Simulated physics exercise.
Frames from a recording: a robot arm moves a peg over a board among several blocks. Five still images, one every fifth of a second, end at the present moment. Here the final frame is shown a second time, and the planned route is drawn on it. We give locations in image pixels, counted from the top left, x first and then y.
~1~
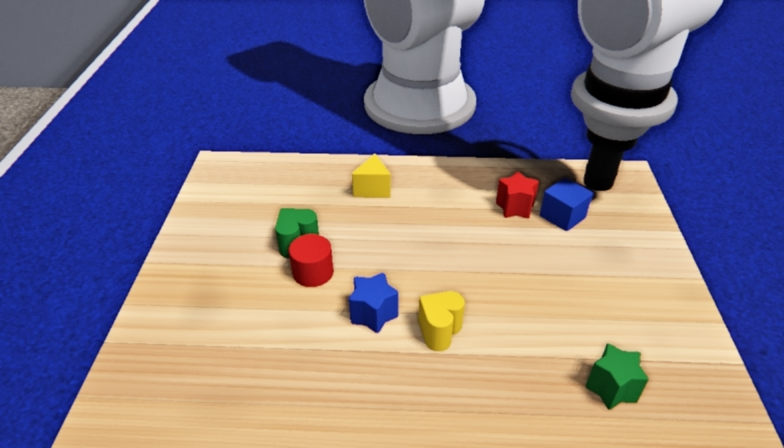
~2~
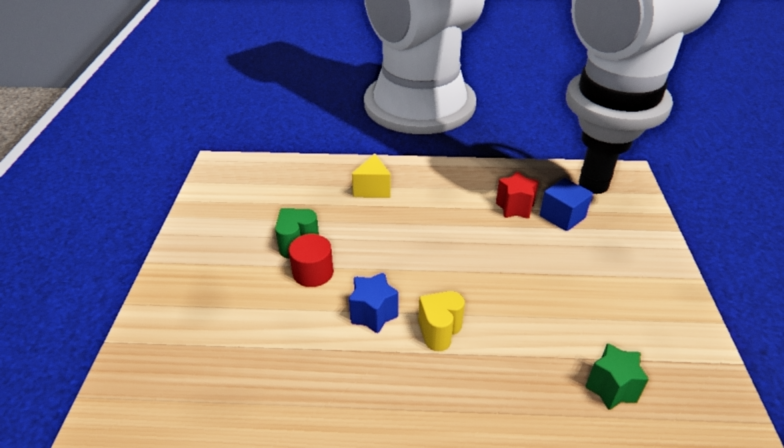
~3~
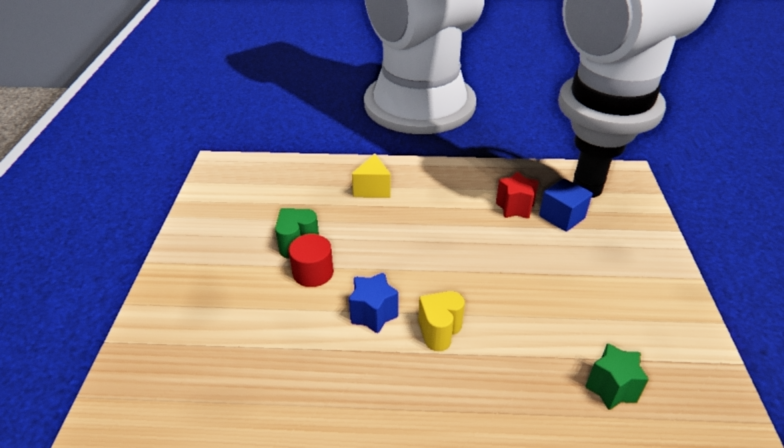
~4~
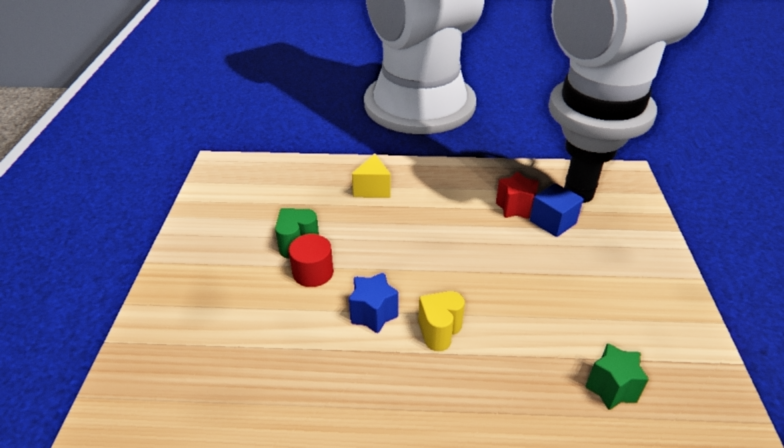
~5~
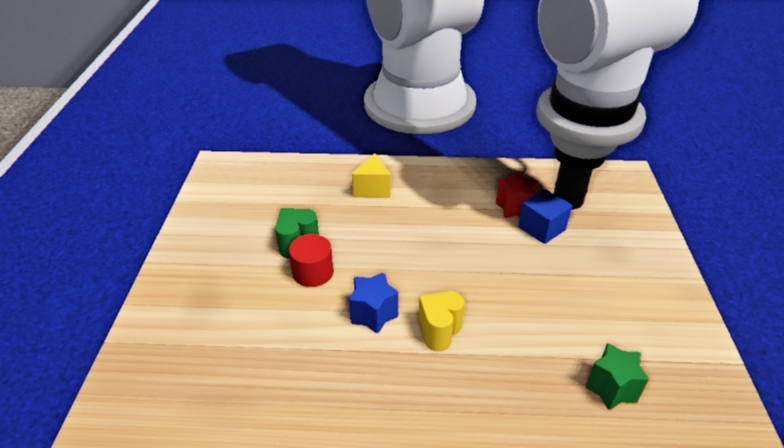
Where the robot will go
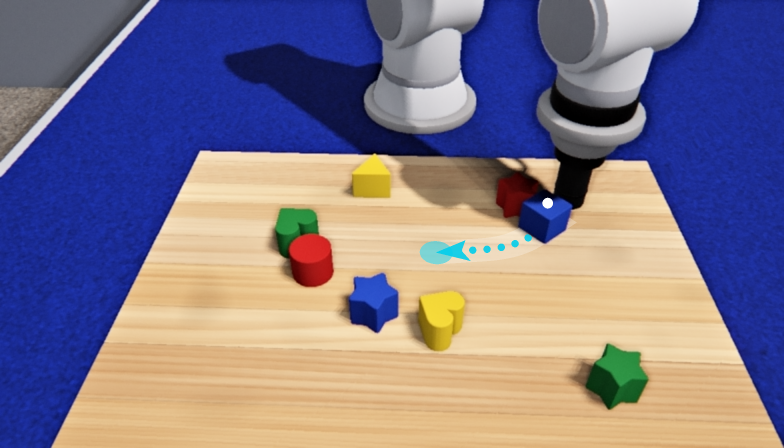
On a light wooden board over a blue surface, a robot arm holds a black peg beside a blue block and a red star, with other coloured blocks spread around. The peg moves slightly left and toward the viewer, meets the blue block, and pushes it a short way left and forward.
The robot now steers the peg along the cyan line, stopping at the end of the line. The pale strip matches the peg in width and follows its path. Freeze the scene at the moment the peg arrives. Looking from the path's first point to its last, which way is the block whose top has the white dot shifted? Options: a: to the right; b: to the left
I'll go with b - to the left.
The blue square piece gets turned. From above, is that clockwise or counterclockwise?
Rotates counter-clockwise.
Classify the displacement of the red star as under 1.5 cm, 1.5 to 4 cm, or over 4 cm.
Once the path is done, the red star lies within 1.5 cm of its present place.
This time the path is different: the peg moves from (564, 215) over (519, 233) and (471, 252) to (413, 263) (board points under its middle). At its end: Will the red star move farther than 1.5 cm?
No - that is not the case.
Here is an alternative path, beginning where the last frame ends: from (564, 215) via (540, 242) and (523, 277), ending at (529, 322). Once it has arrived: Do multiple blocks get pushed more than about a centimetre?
It seems not.
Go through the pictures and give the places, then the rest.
Lower end of the peg at (598, 183), tops of blocks, red star at (520, 183), blue square piece at (569, 191), in the first frame.
Peg at (593, 186), blocks as before, in the second frame.
Peg at (587, 190), blocks as before, in the third frame.
Peg at (578, 195), blue square piece at (559, 197), in the fourth frame.
Peg at (568, 201), red star at (520, 183), blue square piece at (548, 203), in the fifth frame.
The drawn path runs from (564, 215) through (532, 236) and (488, 249) to (436, 252); the dot is on the blue square piece.
The first path, step by step. One third of the way, peg at (534, 222); blue square piece at (510, 224).
Two thirds of the way, peg at (489, 236); blue square piece at (468, 242), turned 15° anticlockwise.
At the end, peg at (437, 239); red star not moved; blue square piece at (447, 253), turned 50° anticlockwise.
